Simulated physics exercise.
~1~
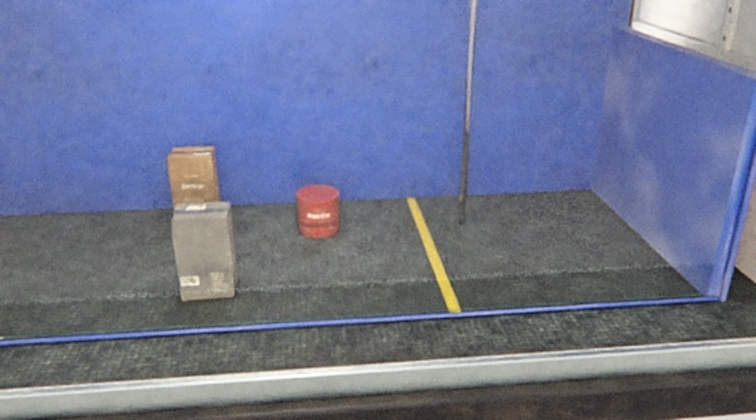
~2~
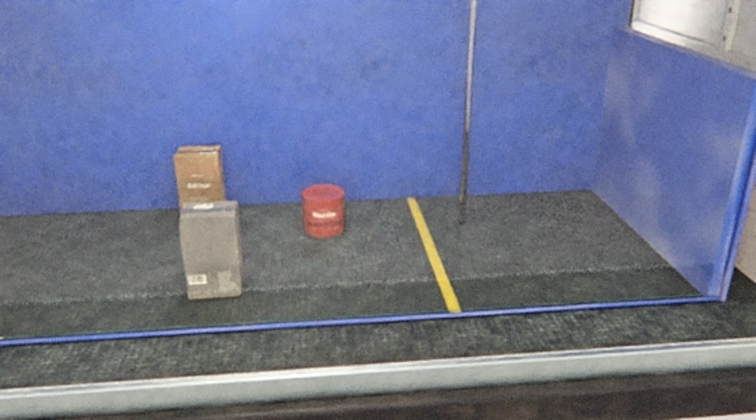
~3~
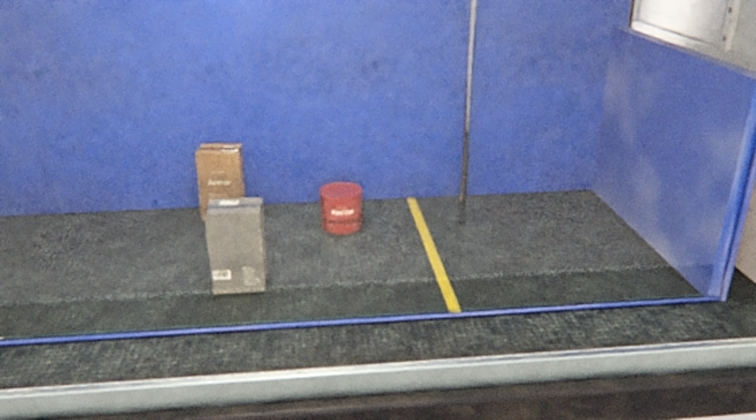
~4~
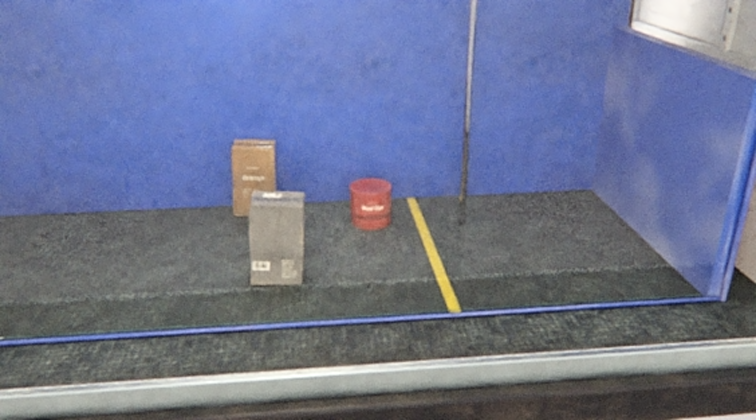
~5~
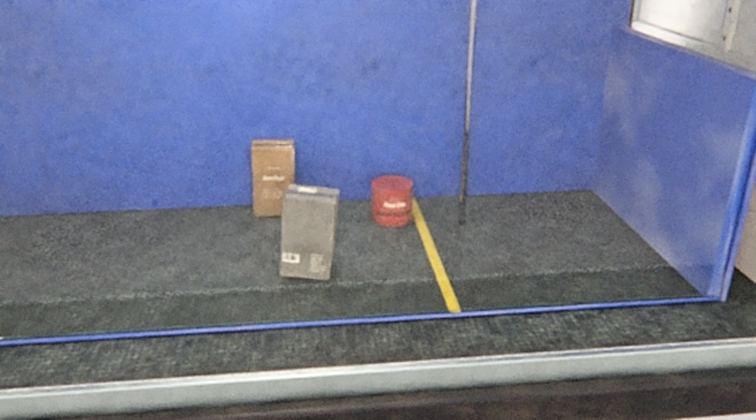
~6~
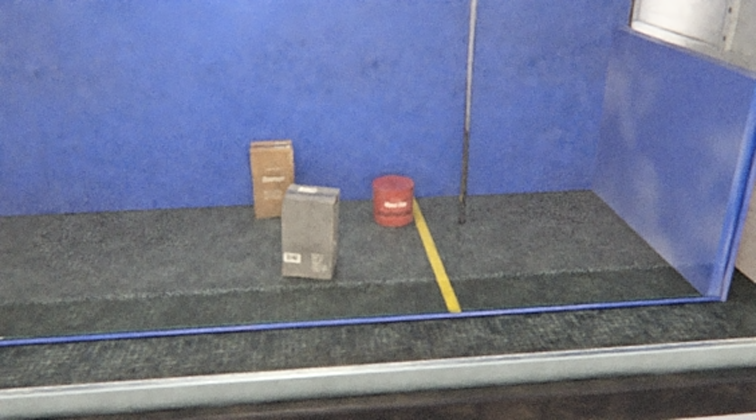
A red bucket and two upright packs slide right and stop short of the yellow line.
